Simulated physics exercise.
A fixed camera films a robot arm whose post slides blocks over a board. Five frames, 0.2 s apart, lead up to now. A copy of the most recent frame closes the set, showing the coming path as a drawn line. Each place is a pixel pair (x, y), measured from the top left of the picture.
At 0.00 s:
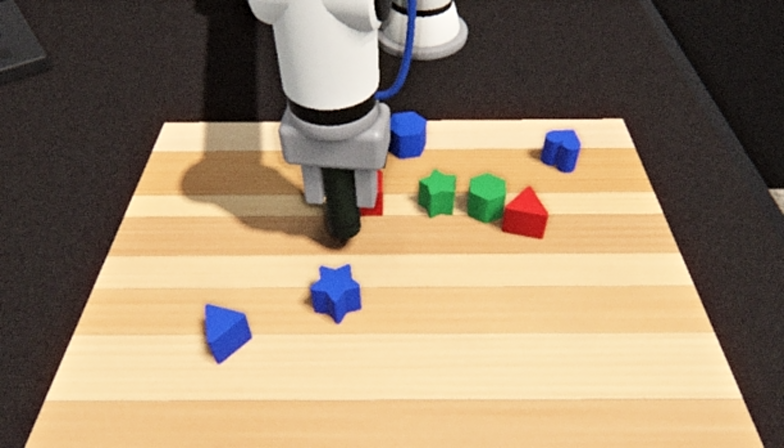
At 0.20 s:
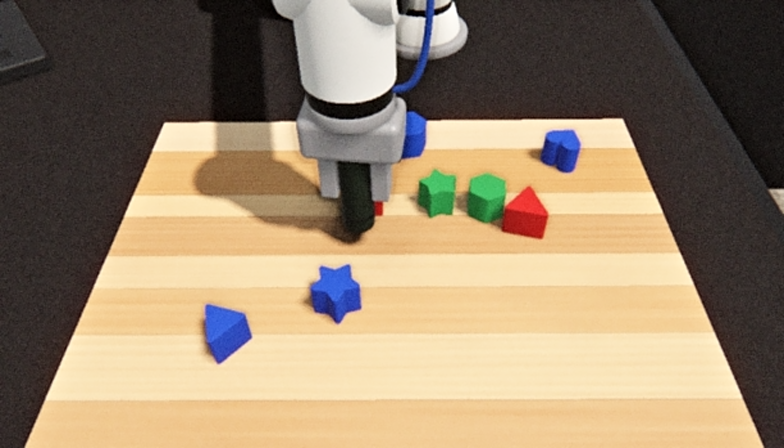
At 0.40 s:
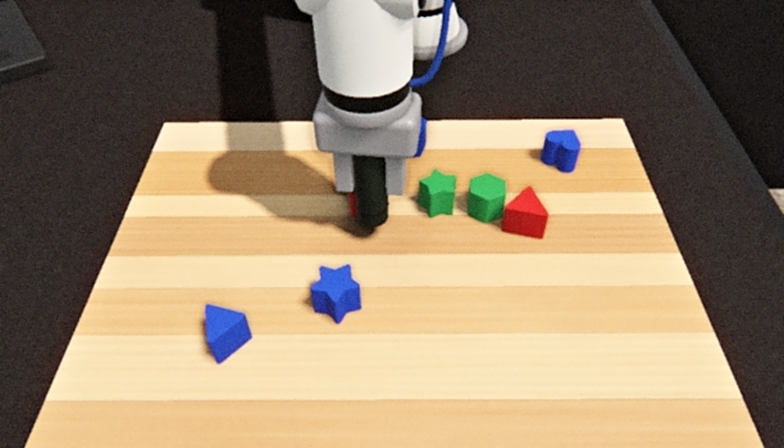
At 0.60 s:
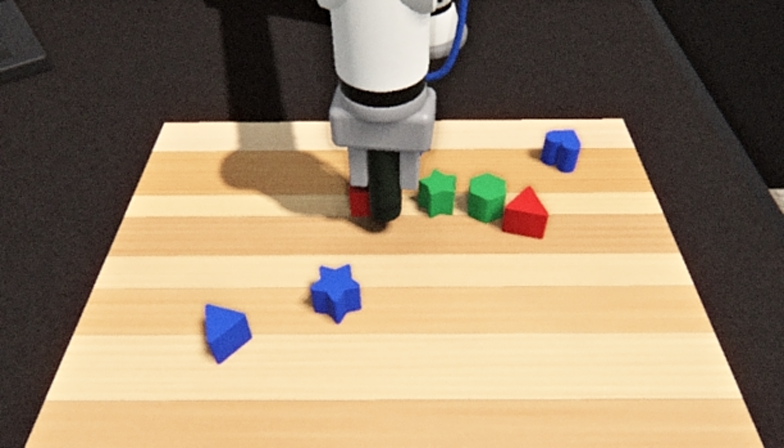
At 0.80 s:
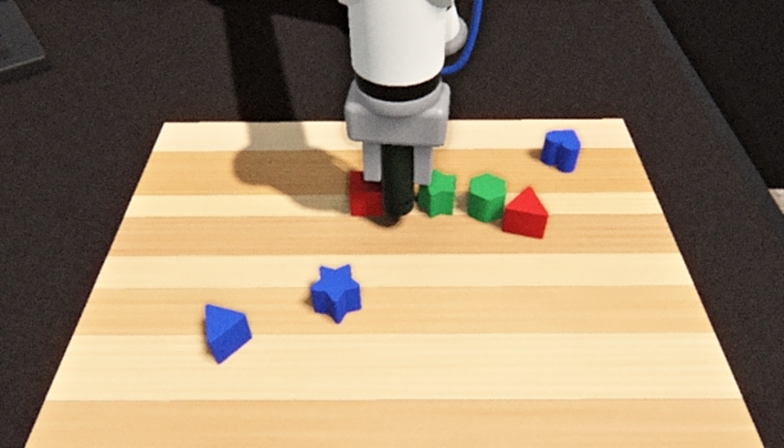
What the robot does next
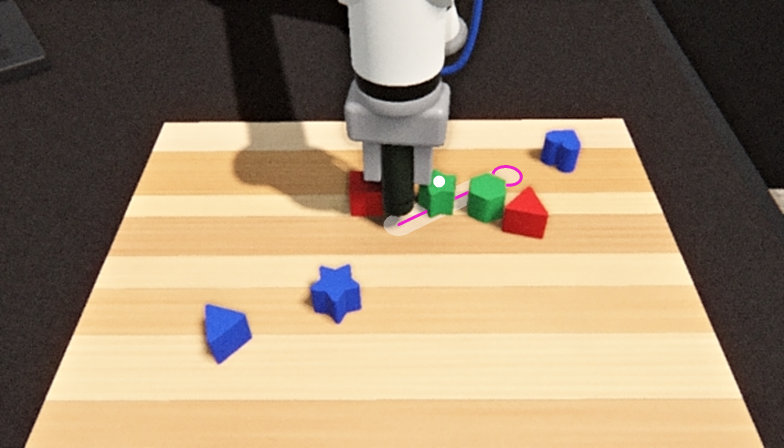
At the start, a white and grey robot arm holds its dark post in front of a partly hidden red block on a wooden board scattered with blue, green and red blocks. The arm moves a short way right and slightly back, passing the red block, while the blocks stay still.
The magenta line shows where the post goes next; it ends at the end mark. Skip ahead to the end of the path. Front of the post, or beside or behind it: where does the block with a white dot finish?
At the end of the path, the post is still pushing the block with a white dot ahead of it.
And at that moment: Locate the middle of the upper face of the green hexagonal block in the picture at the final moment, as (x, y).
I expect it at (508, 182).
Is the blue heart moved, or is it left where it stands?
In the end it has not been moved.
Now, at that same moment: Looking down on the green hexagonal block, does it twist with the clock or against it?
It turns round clockwise.
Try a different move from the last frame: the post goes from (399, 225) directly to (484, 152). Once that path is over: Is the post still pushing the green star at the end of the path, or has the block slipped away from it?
It lies beside or behind the post.
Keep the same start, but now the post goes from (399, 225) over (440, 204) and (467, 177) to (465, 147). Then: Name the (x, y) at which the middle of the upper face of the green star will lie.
At (498, 146).
The line goes straight from (399, 225) to (507, 176); the dot is on the green star.
The first path, step by step. One third of the way, post (438, 189); green star (462, 172); green hexagonal block (496, 185), turned 15° clockwise.
Two thirds of the way, post (476, 172); green star (498, 155); green hexagonal block (508, 182), turned 50° clockwise.
At the end, post (510, 158); red square block unmoved; green star (531, 141); green hexagonal block (508, 182), turned 50° clockwise; blue heart unmoved.
